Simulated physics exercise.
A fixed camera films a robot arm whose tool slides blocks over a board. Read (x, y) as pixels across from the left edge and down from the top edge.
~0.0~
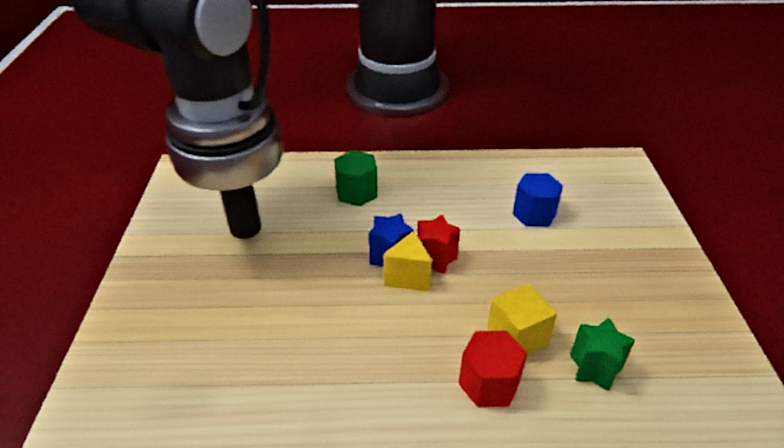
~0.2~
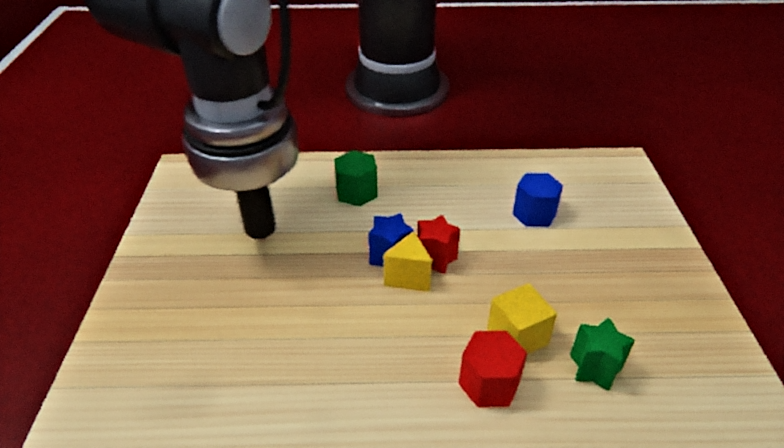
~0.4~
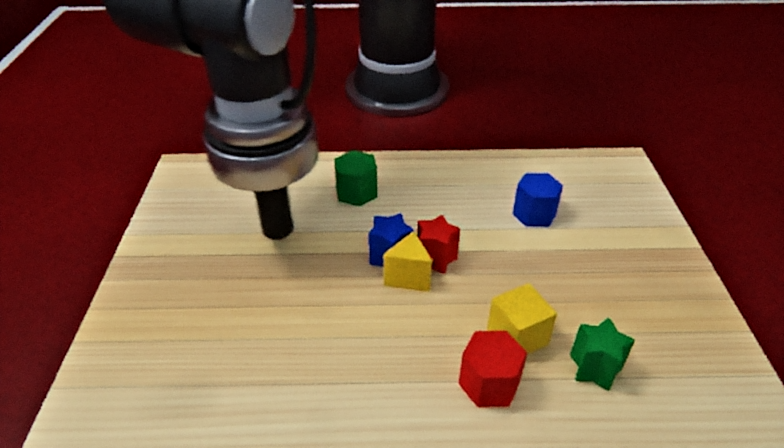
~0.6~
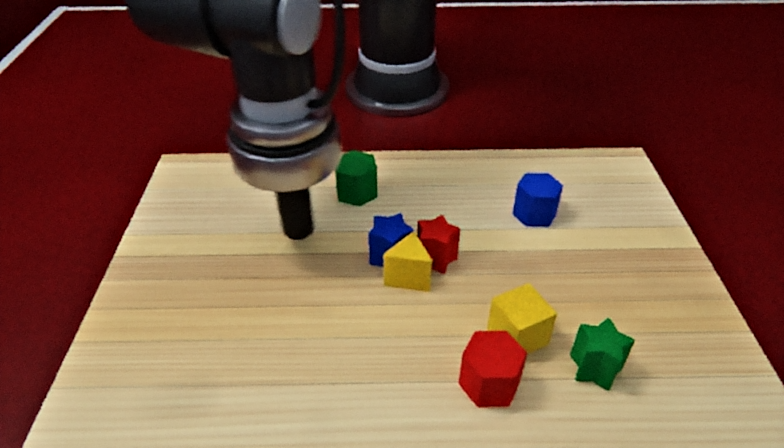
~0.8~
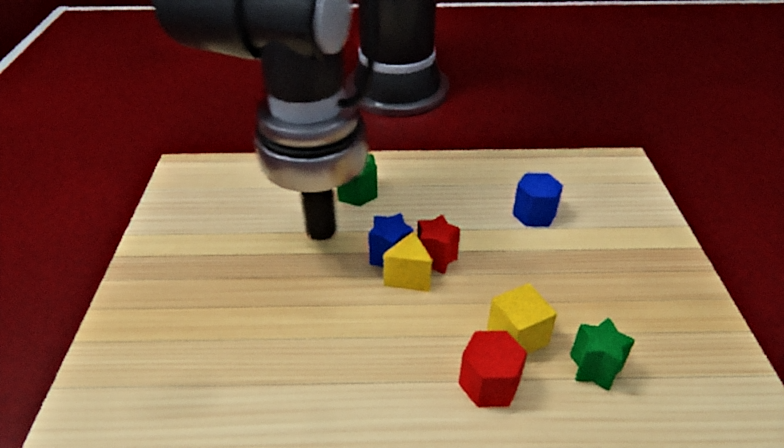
Robot arm with a black cylindrical tool moving steadily right above a wooden board, while the scattered coloured blocks stay still.
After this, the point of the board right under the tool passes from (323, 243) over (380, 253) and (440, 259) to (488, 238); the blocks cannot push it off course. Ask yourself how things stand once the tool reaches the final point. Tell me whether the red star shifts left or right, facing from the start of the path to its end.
Right-hand side.
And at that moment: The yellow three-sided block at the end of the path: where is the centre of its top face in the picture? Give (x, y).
In the picture, it is at (439, 263).
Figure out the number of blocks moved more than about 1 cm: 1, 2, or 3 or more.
I think three or more will be displaced.
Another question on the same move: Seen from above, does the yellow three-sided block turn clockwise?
In short: Yes.
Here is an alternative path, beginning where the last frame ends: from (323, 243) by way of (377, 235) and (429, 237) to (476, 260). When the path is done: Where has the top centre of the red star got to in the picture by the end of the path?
The middle of its upper face should be somewhere near (449, 242).
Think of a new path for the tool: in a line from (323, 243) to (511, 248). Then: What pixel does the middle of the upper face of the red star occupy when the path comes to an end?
For the centre of its top, I'd go with (485, 246).
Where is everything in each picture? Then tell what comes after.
Lower end of the tool (246, 230), tops of blocks, blue star (390, 226), yellow three-sided block (409, 249), red star (437, 228), blue hexagonal block (541, 184), in the first picture.
Tool (261, 230), blocks as before, in the second picture.
Tool (278, 230), blocks as before, in the third picture.
Tool (299, 231), blocks as before, in the fourth picture.
Tool (322, 231), blue star (390, 226), yellow three-sided block (409, 249), red star (437, 228), blue hexagonal block (541, 184), in the fifth picture.
The first path, step by step. One third of the way, tool (381, 241); blue star (413, 230); yellow three-sided block (423, 255), turned 20° clockwise; red star (450, 230), turned 15° anticlockwise.
Two thirds of the way, tool (441, 247); blue star (475, 237), turned 15° clockwise; yellow three-sided block (439, 263), turned 55° clockwise; red star (513, 240).
At the end, tool (490, 226); blue star (502, 232), turned 60° clockwise; yellow three-sided block (439, 263), turned 55° clockwise; red star (540, 247); blue hexagonal block not moved.
